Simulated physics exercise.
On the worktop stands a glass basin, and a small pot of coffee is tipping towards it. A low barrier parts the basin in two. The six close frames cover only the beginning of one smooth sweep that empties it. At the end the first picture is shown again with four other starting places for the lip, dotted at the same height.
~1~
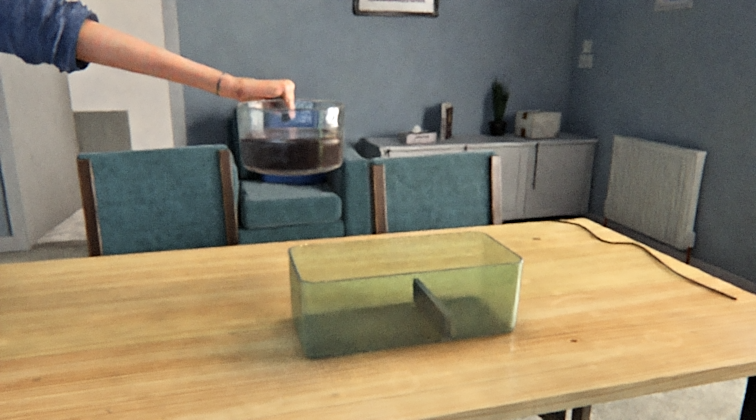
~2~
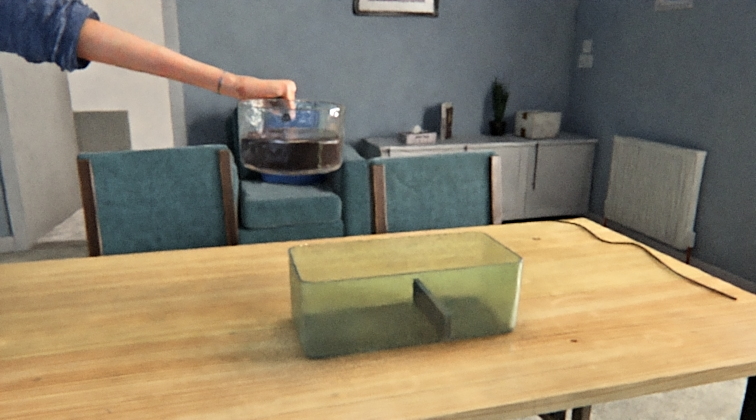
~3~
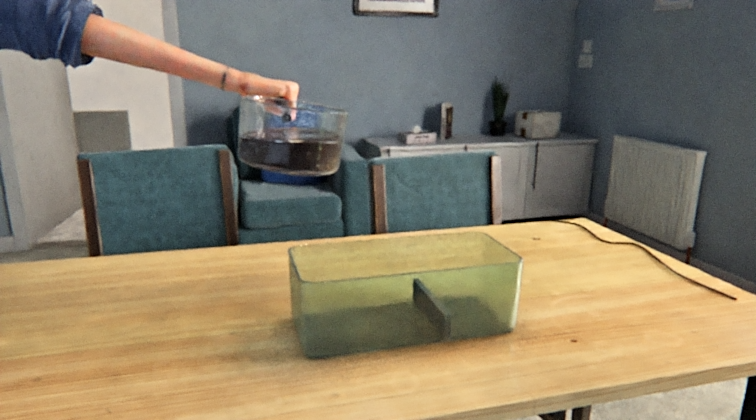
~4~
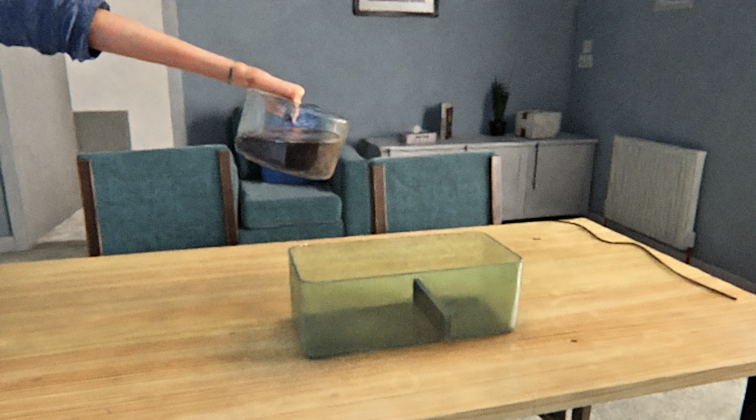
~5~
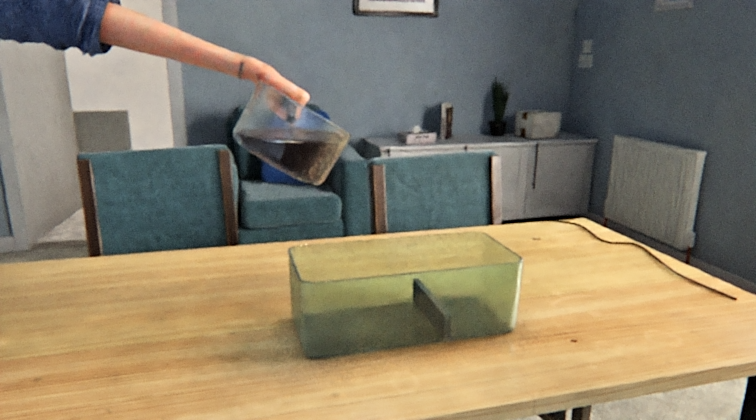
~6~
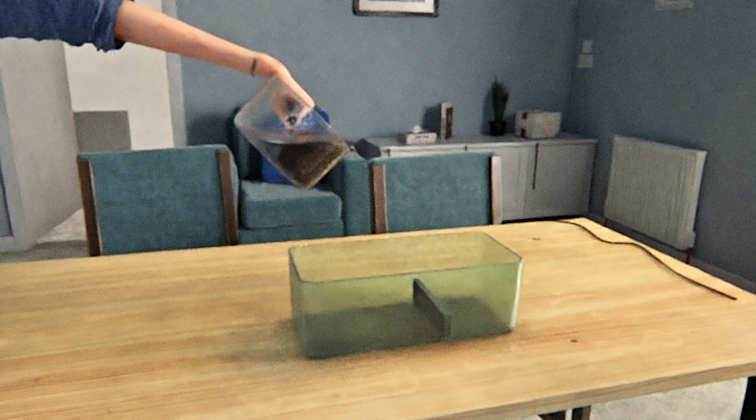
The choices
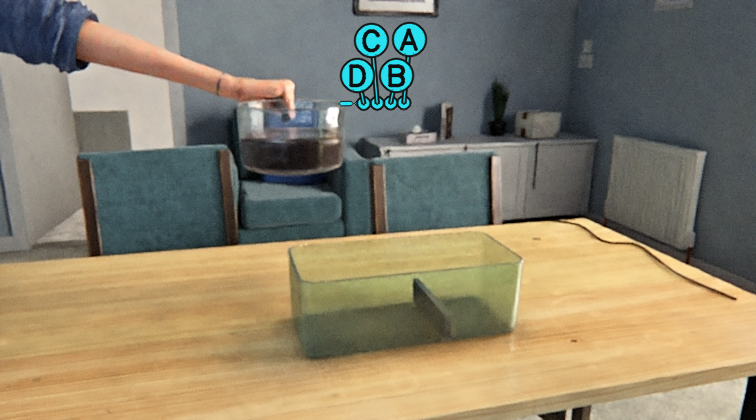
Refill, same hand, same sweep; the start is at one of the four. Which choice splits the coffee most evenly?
Best: A.
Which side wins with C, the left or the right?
More ends on the left.
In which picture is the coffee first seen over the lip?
Picture 6.
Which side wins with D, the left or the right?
More ends on the left.
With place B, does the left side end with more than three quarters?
No.
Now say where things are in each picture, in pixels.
In the first frame, upright, lip at (341, 103); basin from (303, 357) to (514, 329); top of the wall at (431, 295); nothing has left yet.
In the second frame, tipped about 2°, lip at (342, 105); nothing has left yet.
In the third frame, tipped about 8°, lip at (345, 111); nothing has left yet.
In the fourth frame, tipped about 18°, lip at (348, 120); nothing has left yet.
In the fifth frame, tipped about 31°, lip at (349, 133); nothing has left yet.
In the sixth frame, tipped about 46°, lip at (347, 148); coffee is over the lip, down to (347, 148).
On the marked copy, A at (403, 102); B at (390, 102); C at (377, 103); D at (363, 103).
If A is chosen, about 49 % ends left of the wall and 49 % right of it.
If B is chosen, about 69 % ends left of the wall and 29 % right of it; 3 % is lost outside.
If C is chosen, about 88 % ends left of the wall and 9 % right of it.
If D is chosen, about 92 % ends left of the wall and 6 % right of it.
